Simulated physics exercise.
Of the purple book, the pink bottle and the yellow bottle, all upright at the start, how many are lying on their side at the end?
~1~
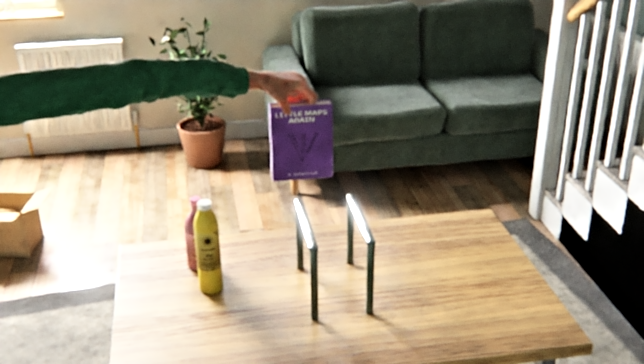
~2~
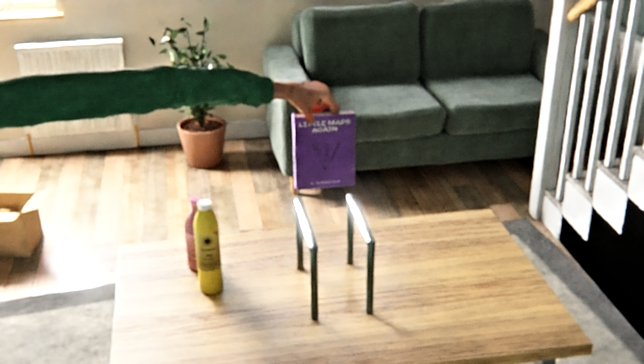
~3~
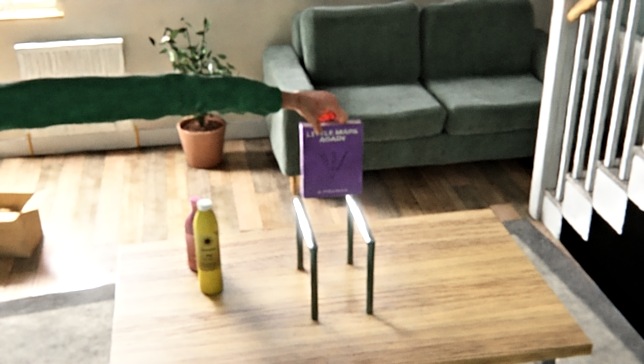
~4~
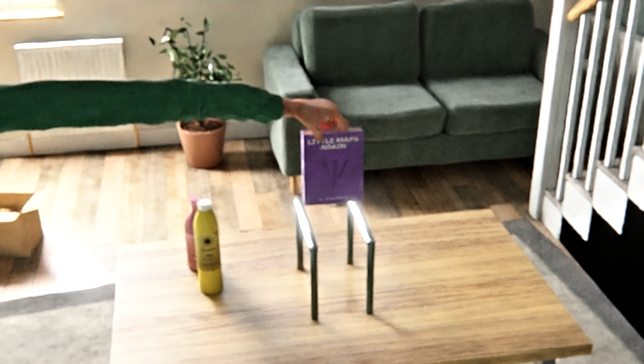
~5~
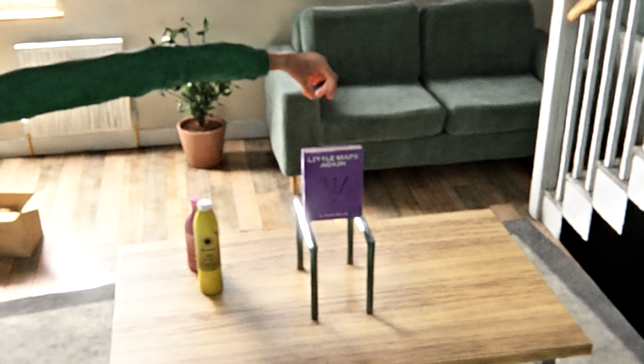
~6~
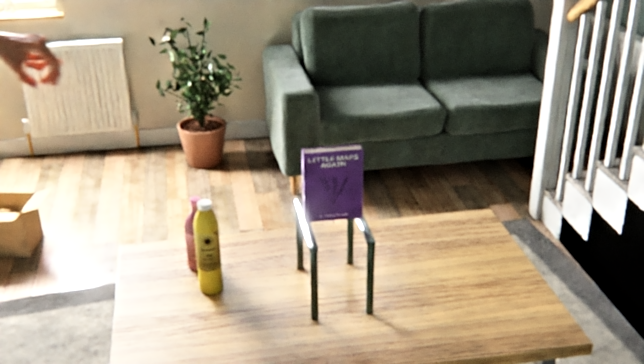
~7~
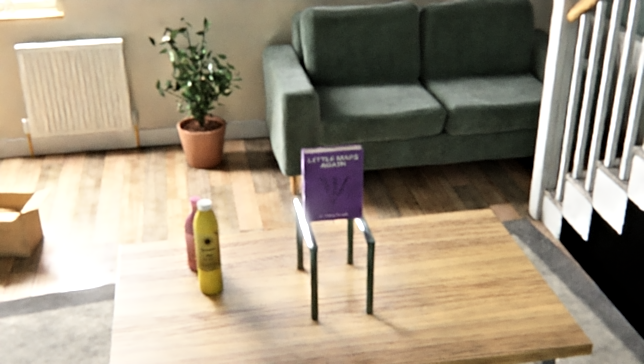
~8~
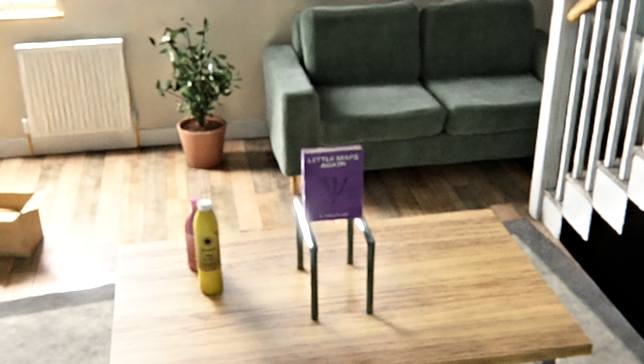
None of them are lying on their side. The purple book is upright on top of the stand, and the pink and yellow bottles are still standing on the table.
A purple book was carried by a hand in a green sleeve to the right and lowered onto a metal stand on a wooden table. The hand let go and withdrew left, and the book stayed upright on top, near two bottles.
